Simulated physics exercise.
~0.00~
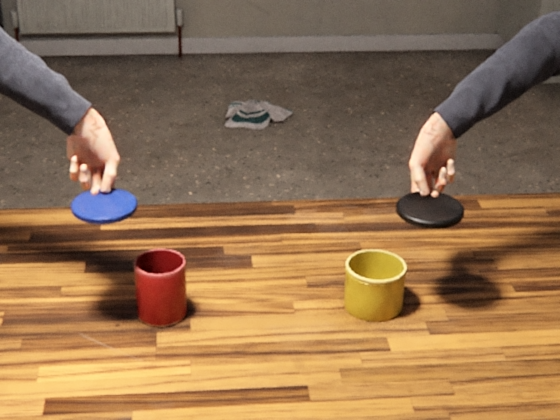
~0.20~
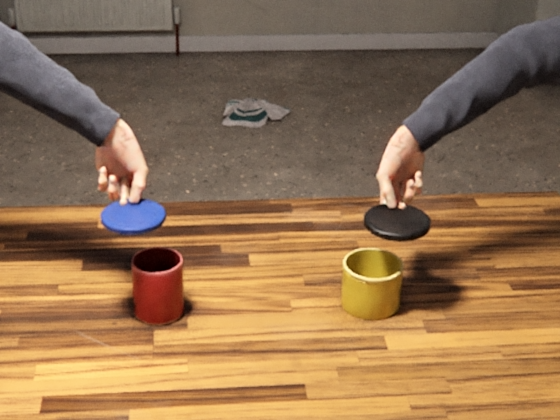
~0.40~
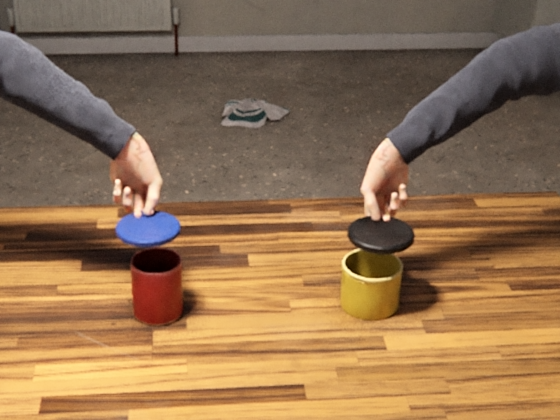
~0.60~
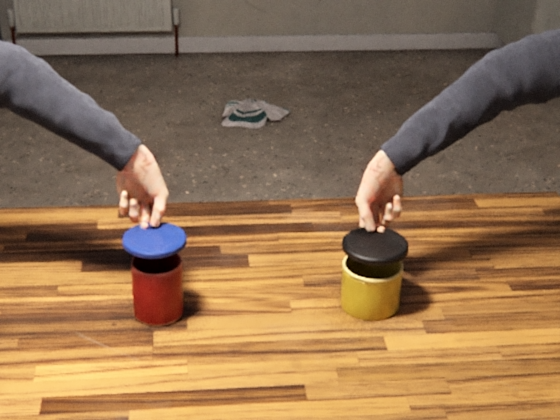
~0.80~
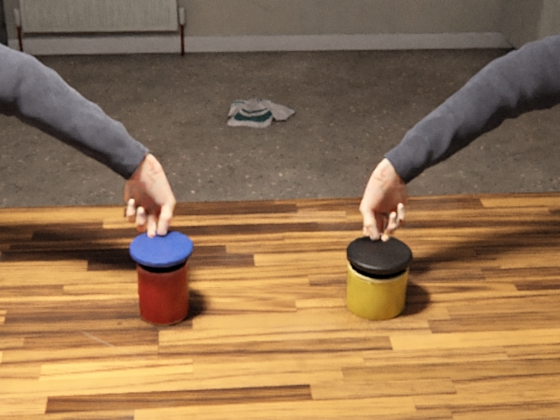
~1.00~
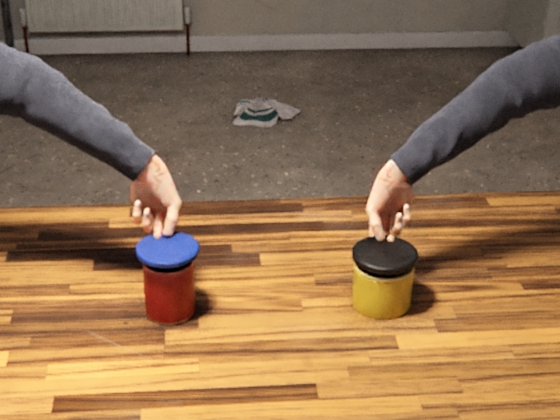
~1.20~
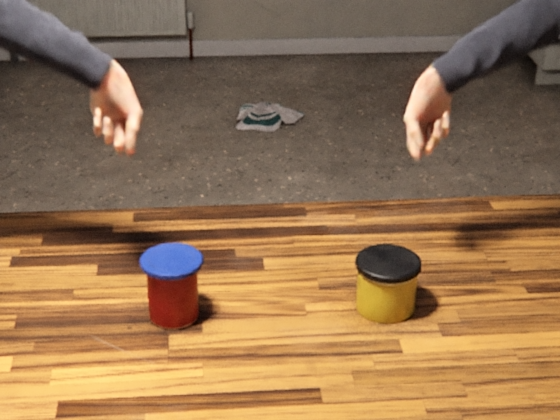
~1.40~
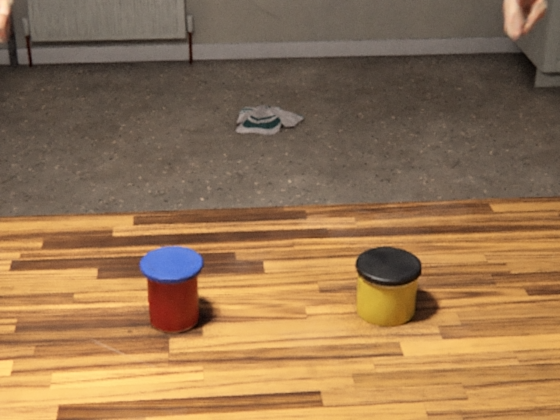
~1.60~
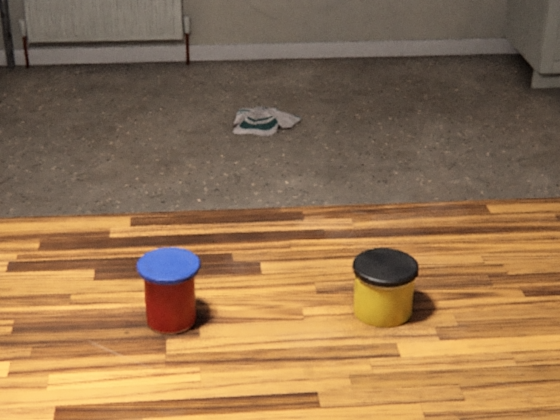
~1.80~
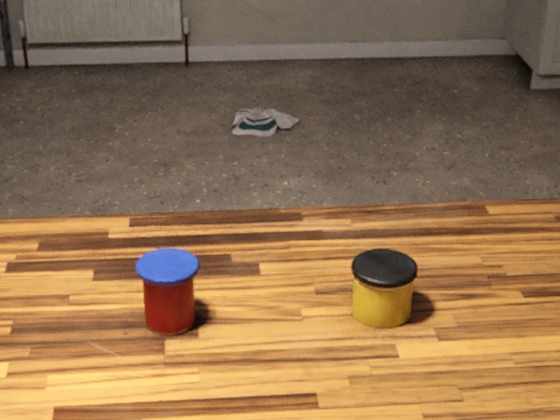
At the start, two hands reach in from opposite sides over a striped wooden table, the left holding a blue disc and the right a black one. Below them stand a red cup on the left and a yellow cup on the right, both open. The discs move inward and down until each is above its cup, then settle onto the rims. The fingers let go, and both hands draw back and out of view. At the end, the blue disc rests on the red cup and the black disc on the yellow cup, each covering the opening like a lid.
